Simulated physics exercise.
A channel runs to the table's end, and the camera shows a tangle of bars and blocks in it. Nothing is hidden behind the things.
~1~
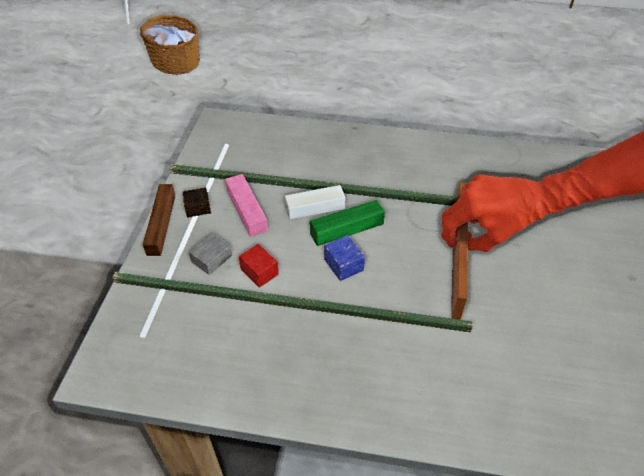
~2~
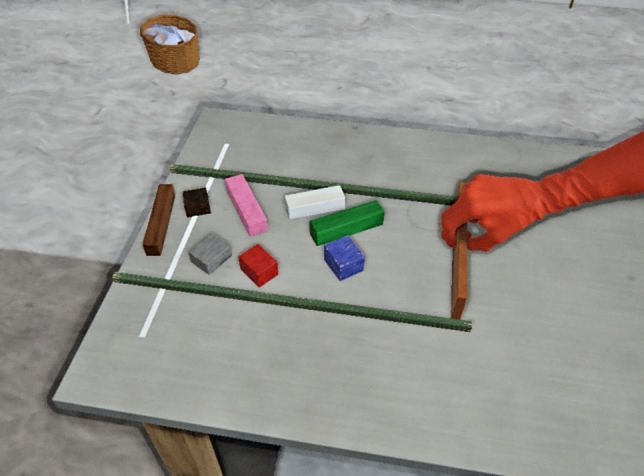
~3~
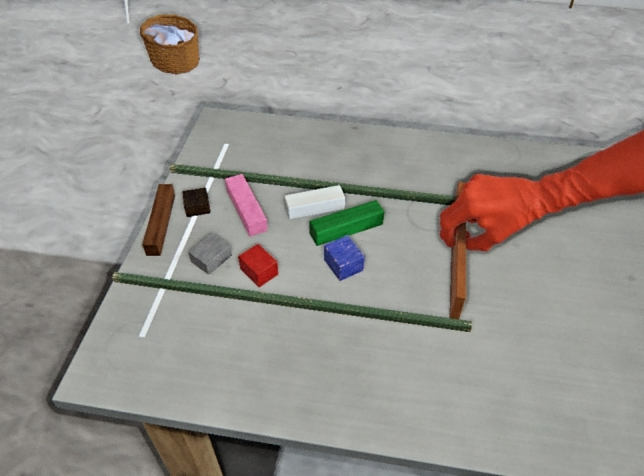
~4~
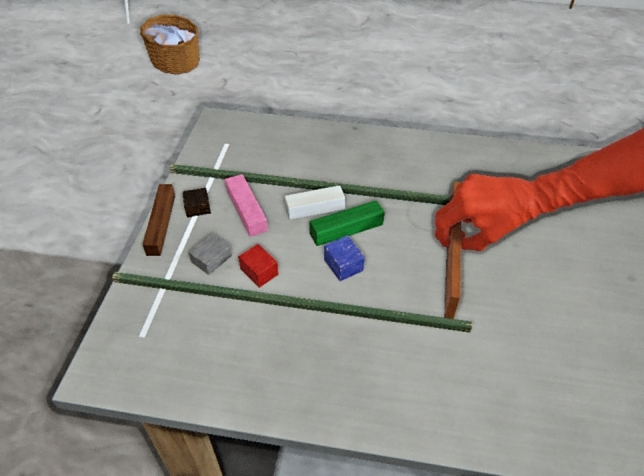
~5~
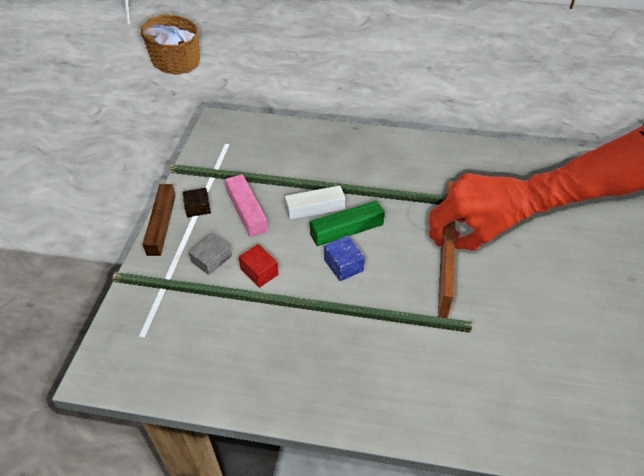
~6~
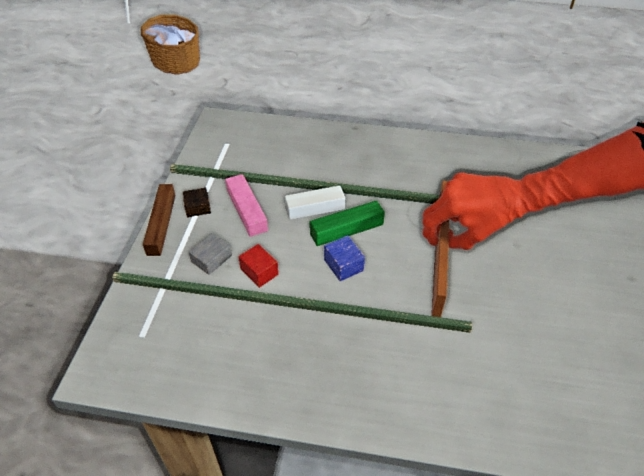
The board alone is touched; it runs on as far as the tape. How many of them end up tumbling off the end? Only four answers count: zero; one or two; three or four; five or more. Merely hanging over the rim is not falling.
Falls come to a total of three or four.
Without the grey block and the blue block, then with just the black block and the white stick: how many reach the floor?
The answer is 2 and then 1.
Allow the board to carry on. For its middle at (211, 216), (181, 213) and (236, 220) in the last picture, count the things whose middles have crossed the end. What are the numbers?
Respectively 2, 4 and 0.
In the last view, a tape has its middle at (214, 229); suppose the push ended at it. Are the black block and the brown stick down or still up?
Outcome: Black block goes missing, brown stick goes missing.
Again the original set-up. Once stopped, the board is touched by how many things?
Result: 4 in all.
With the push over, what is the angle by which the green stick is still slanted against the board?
Out of line by around 30°.
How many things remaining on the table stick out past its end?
I count 3 overhanging.
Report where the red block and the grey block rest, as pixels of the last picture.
Red block at (156, 260), grey block at (134, 247).
A little later, none off yet; brown stick at rest near (160, 219); black block at rest near (197, 202); grey block at rest near (211, 254).
Next, none off yet; brown stick at rest near (160, 219); black block shifted a little near (187, 202); grey block moving near (207, 255).
When it is over, the number that fall off is three or four; down, pink bar, black block and brown stick.
